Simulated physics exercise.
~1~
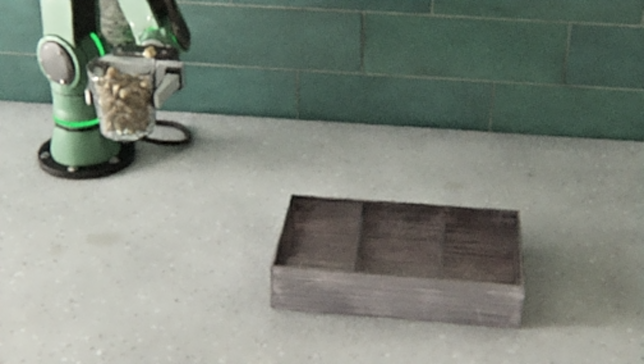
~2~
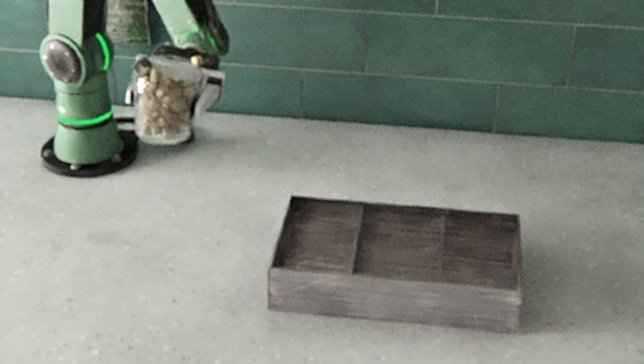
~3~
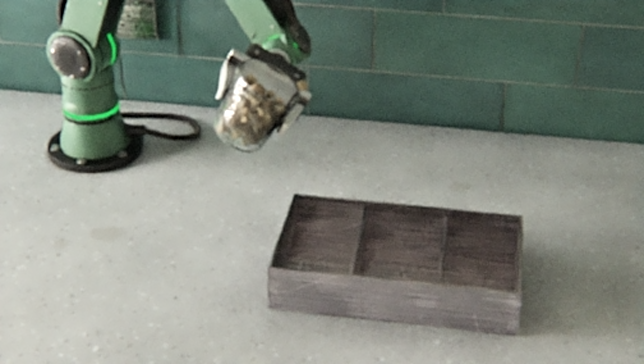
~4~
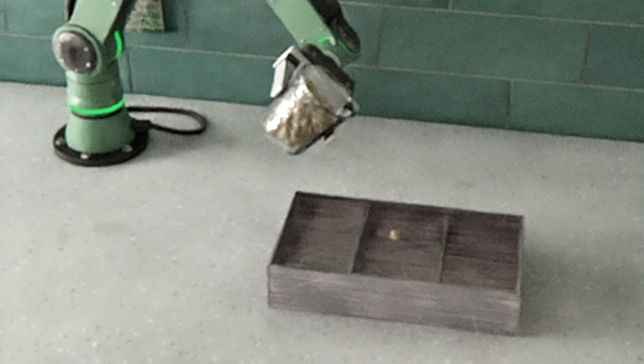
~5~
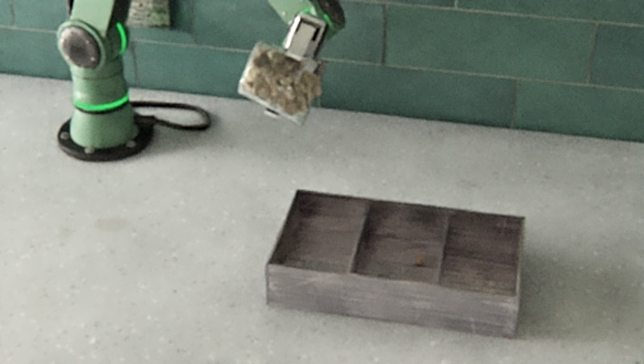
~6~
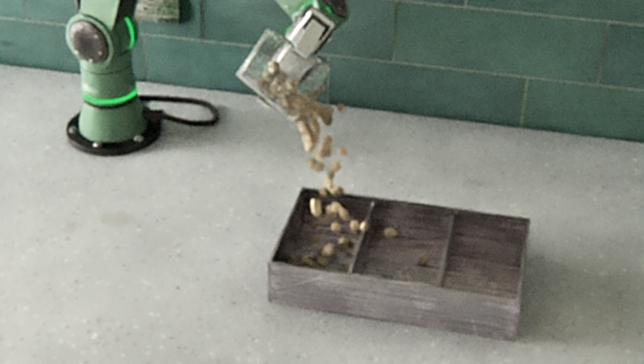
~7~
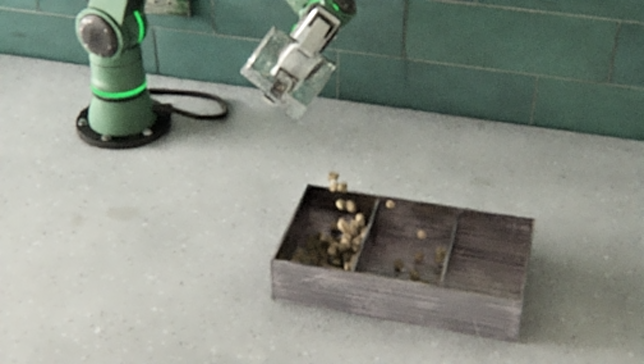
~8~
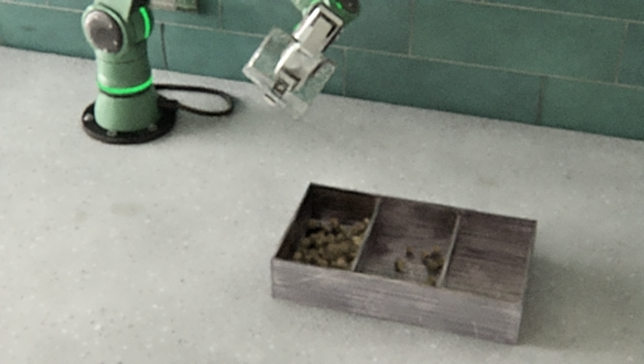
A green robot arm carrying a clear cup right and tipping pebbles into a divided tray, most landing in the left compartment.
